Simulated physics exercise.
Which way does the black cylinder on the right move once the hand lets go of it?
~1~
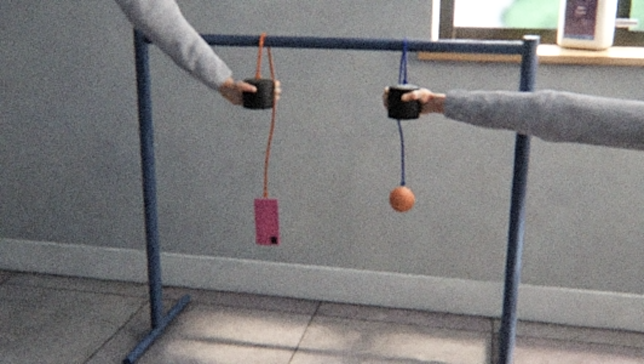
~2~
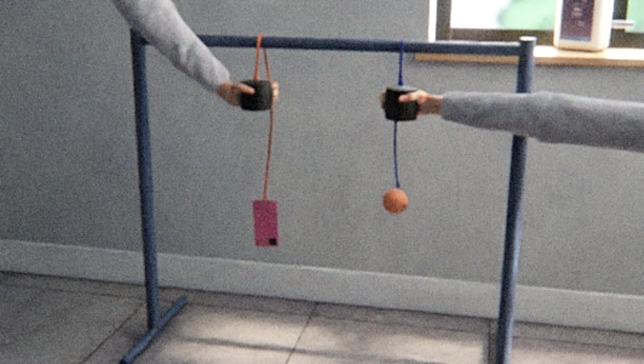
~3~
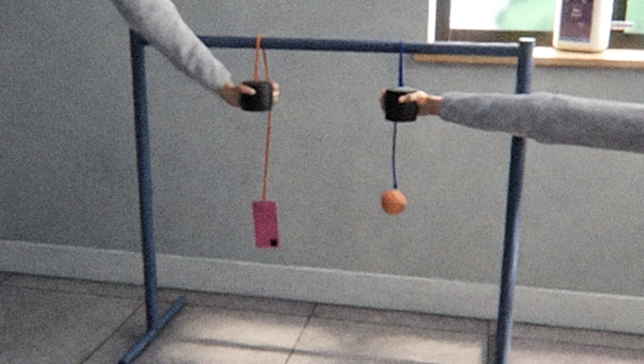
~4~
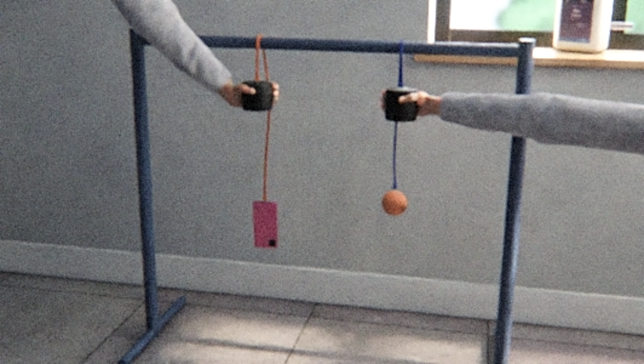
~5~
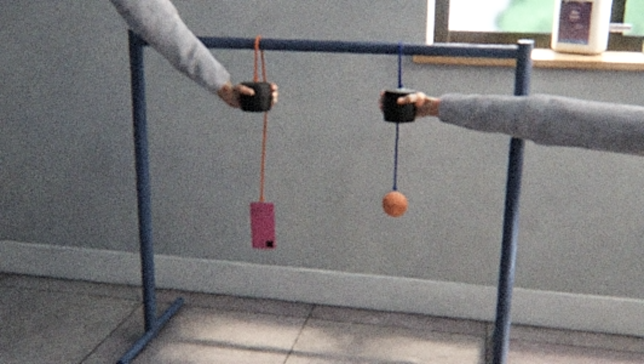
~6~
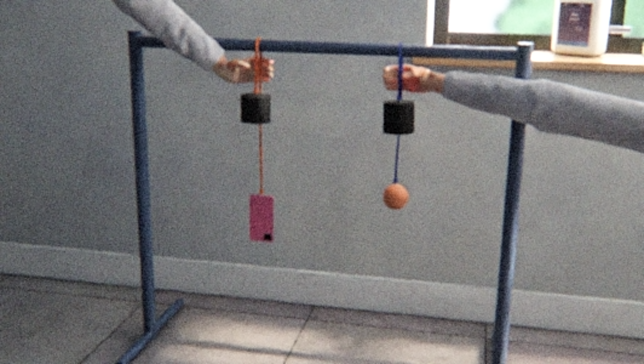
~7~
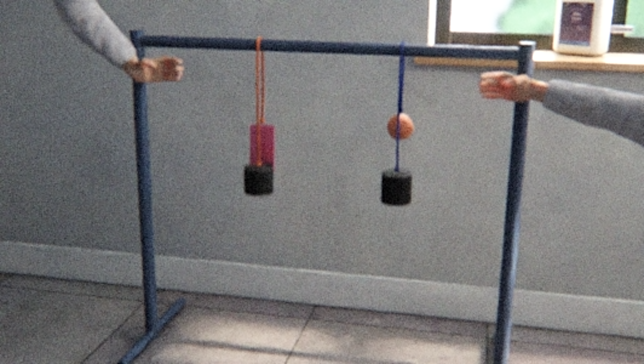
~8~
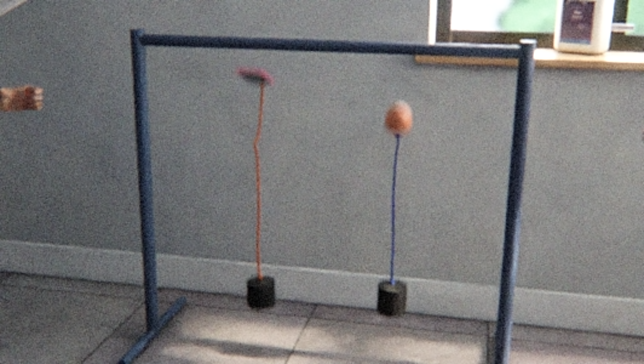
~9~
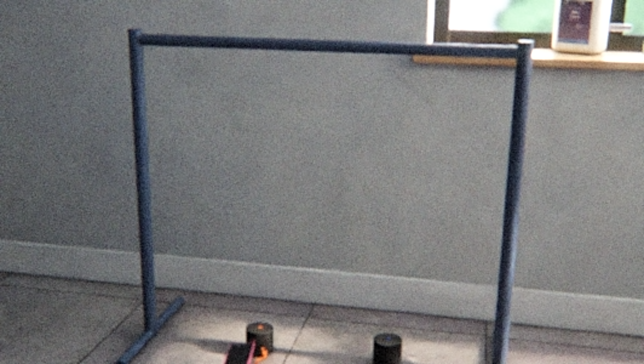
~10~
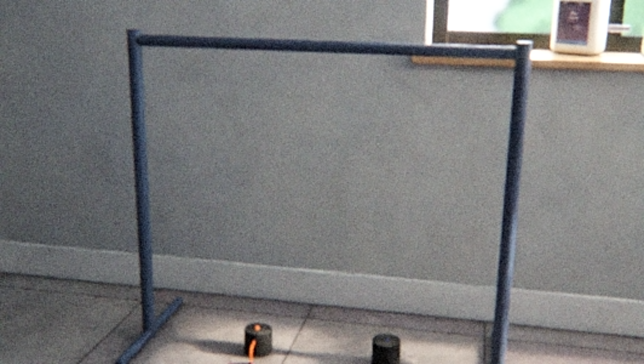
It moves down, dropping from below the blue rail to the floor.
